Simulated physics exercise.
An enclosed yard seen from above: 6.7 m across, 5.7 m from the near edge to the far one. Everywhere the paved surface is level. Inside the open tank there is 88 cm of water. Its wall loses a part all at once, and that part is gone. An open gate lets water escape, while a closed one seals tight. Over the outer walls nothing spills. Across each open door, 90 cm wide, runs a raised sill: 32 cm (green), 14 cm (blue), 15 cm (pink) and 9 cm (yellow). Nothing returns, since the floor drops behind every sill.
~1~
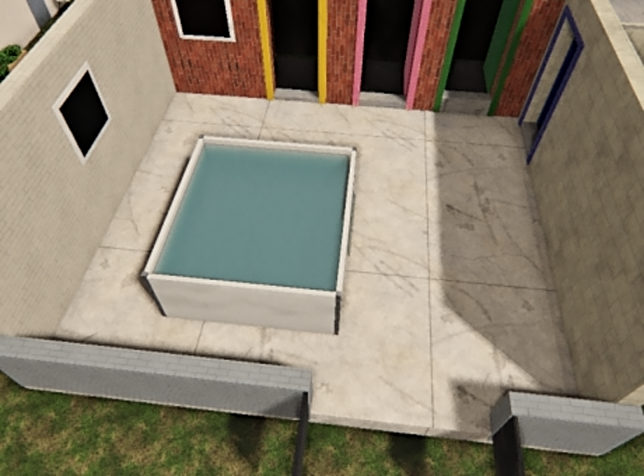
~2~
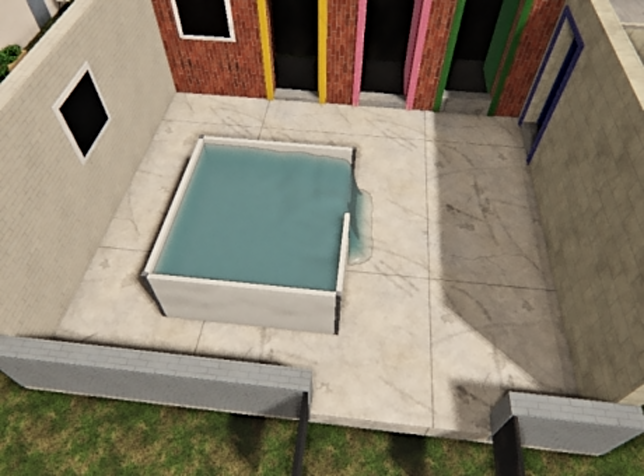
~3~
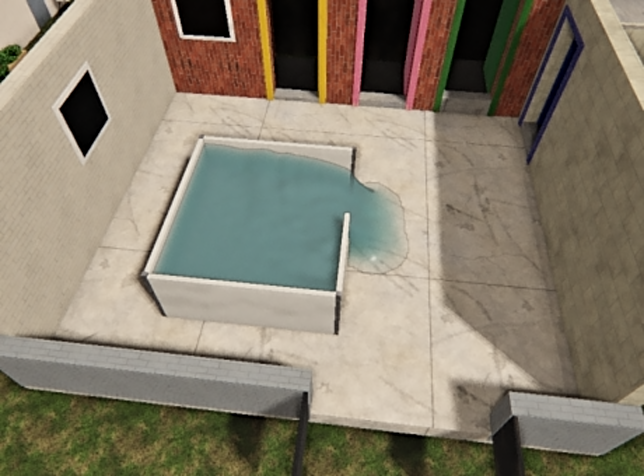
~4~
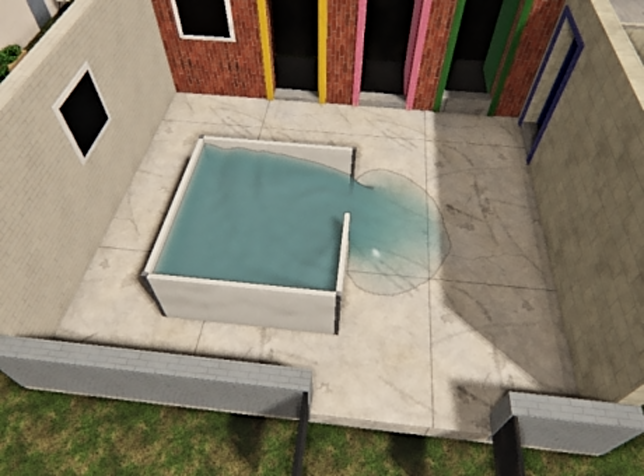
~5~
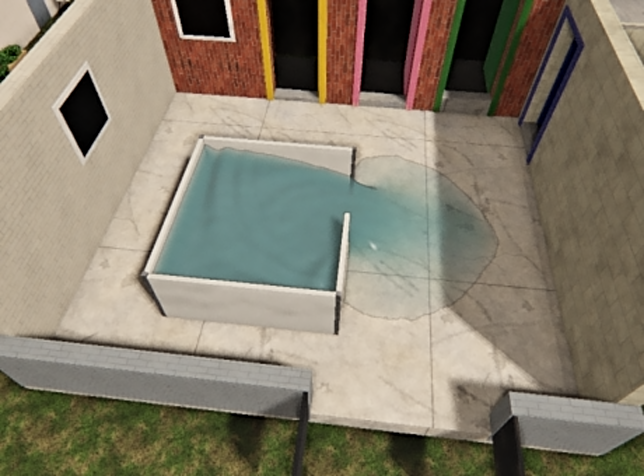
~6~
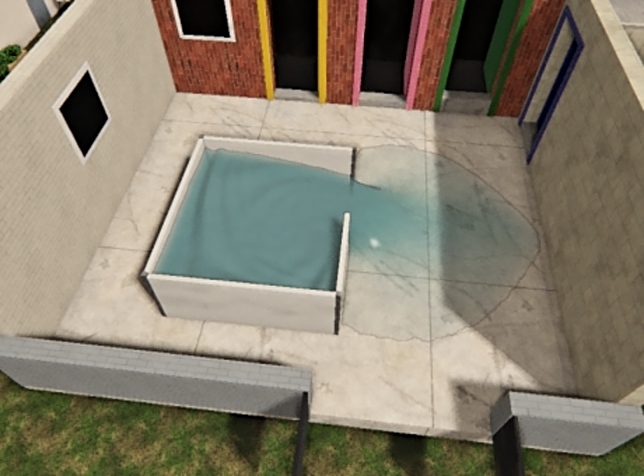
Water pouring through a gap in the right wall of a square white tank, spreading rightward across a paved yard.
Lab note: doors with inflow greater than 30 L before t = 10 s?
As I see it, the green door will see an amount within the limit come in, the blue door will see too much water come in, the pink door will see an amount within the limit come in, the yellow door will see an amount within the limit come in.
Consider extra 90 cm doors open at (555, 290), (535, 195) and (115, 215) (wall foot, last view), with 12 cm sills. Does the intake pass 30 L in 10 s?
In that order: Beyond it, beyond it, short of it.
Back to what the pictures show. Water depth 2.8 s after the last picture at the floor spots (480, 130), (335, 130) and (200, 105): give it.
28, 7 and 0 cm.
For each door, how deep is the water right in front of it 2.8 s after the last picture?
Door by door, in cm: Green reads 27, blue reads 31, pink reads 13, yellow reads 3.
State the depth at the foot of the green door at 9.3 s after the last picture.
About 13.0 cm deep.
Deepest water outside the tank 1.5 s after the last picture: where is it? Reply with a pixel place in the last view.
Around (511, 120).
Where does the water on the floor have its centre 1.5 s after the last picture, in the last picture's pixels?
The water is centred near (356, 236).
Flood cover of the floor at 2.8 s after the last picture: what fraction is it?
60 %.
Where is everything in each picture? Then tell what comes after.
In the first picture, still water, 88 cm deep, in the open tank at (262, 209).
In the second picture, the front is at (356, 191), 0.7 m from the gap at (347, 209); 0.3 m2 of floor is under water; 88 cm left at the back of the open tank.
In the third picture, water pours out at (347, 211) and has run 1.0 m, to (399, 257); typically 14 cm deep outside, 88 cm at the open tank's back.
In the fourth picture, water pours out at (347, 213) and has run 1.5 m, to (444, 248); typically 11 cm deep outside, 88 cm at the open tank's back.
In the fifth picture, water pours out at (347, 213) and has run 2.2 m, to (492, 243); typically 7 cm deep outside, 83 cm at the open tank's back.
In the sixth picture, the front is at (529, 228), 2.8 m from the gap at (347, 213); 7.3 m2 of floor is under water; 75 cm left at the back of the open tank.
Then, 0.7 s after the last picture water covers 40 % of the floor and is deepest (50 cm) near (358, 216); green door not reached, blue door 19 cm at the sill, 0 L in, pink door not reached, yellow door not reached.
Then, 1.5 s after the last picture water covers 40 % of the floor and is deepest (54 cm) near (511, 120); green door 33 cm at the sill, 1 L in, blue door 36 cm at the sill, 31 L in, pink door 4 cm at the sill, 0 L in, yellow door not reached.
Then, 2.8 s after the last picture water covers 60 % of the floor and is deepest (36 cm) near (512, 127); green door 27 cm at the sill, 7 L in, blue door 31 cm at the sill, 164 L in, pink door 13 cm at the sill, 0 L in, yellow door 3 cm at the sill, 0 L in.
Then, 5.3 s after the last picture water covers 95 % of the floor and is deepest (24 cm) near (512, 127); green door 22 cm at the sill, 7 L in, blue door 23 cm at the sill, 287 L in, pink door 13 cm at the sill, 0 L in, yellow door 6 cm at the sill, 0 L in.
Then, 9.3 s after the last picture water covers 100 % of the floor and is deepest (20 cm) near (89, 268); green door 13 cm at the sill, 7 L in, blue door 14 cm at the sill, 321 L in, pink door 10 cm at the sill, 0 L in, yellow door 6 cm at the sill, 0 L in.
